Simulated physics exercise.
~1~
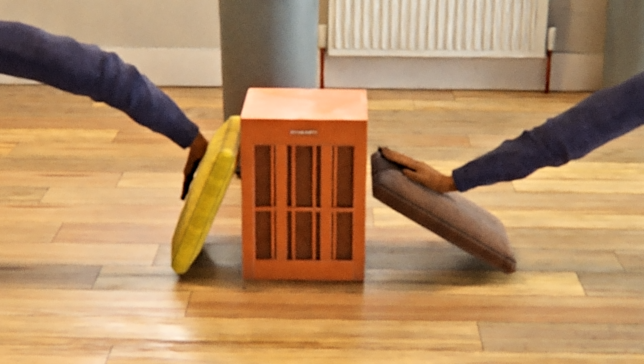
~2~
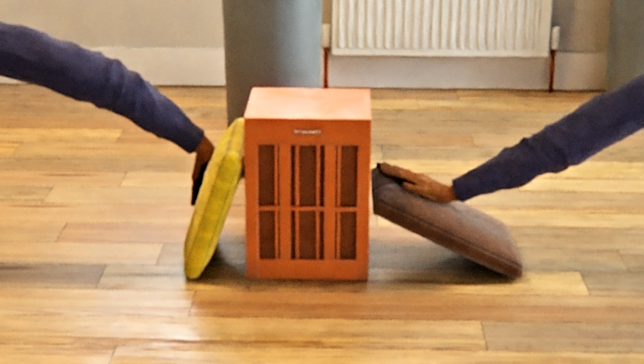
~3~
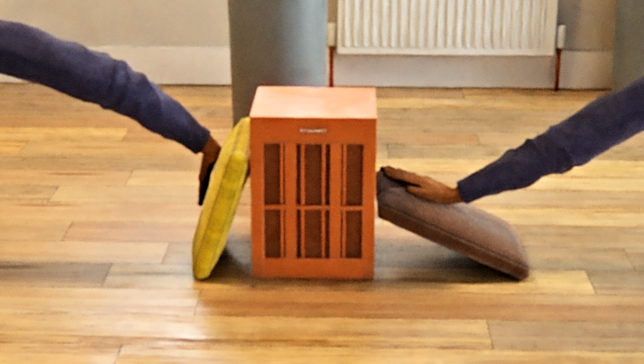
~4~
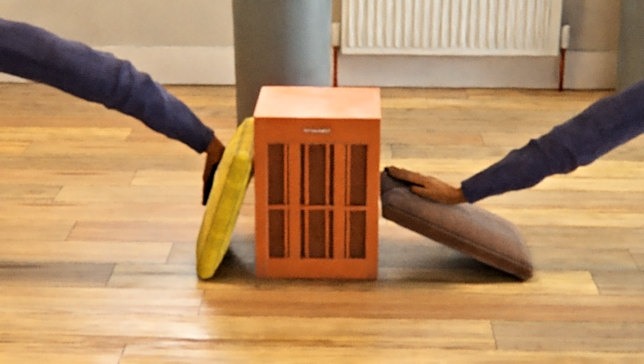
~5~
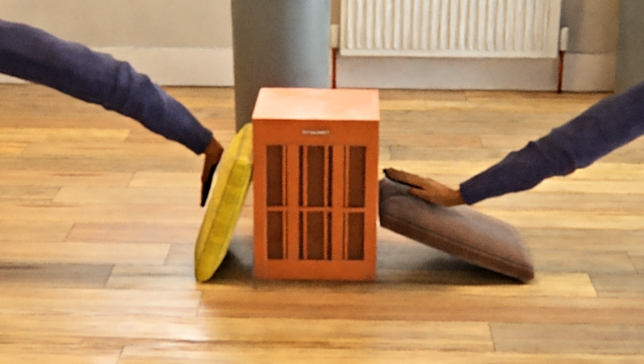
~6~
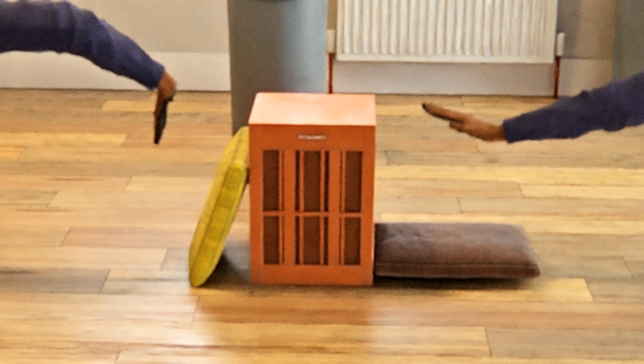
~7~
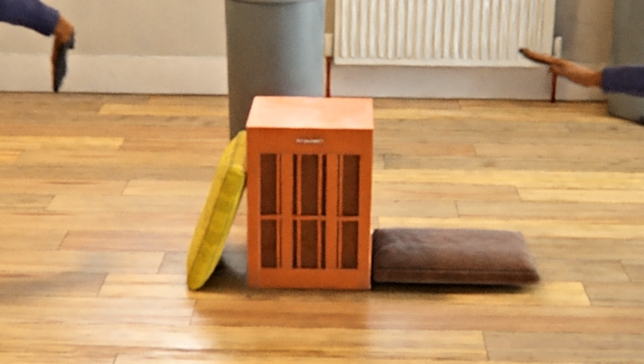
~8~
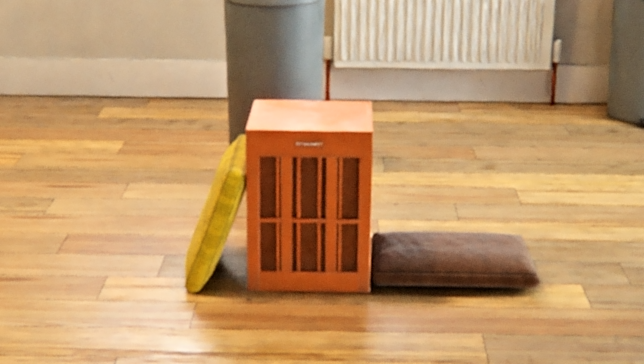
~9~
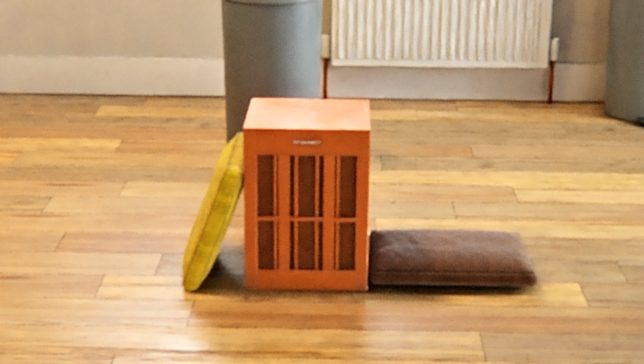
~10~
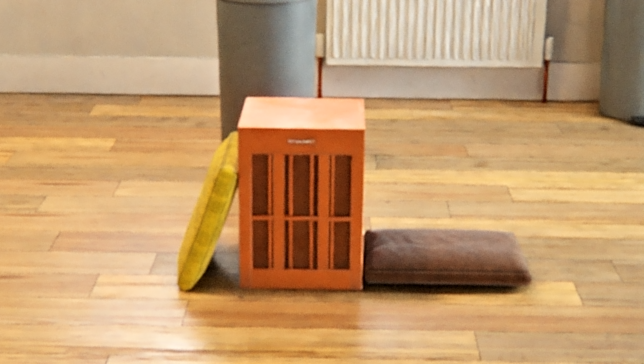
Hands leaning a yellow cushion and a brown pillow against an orange crate, then withdrawing; the pillow drops flat, the cushion stays propped.
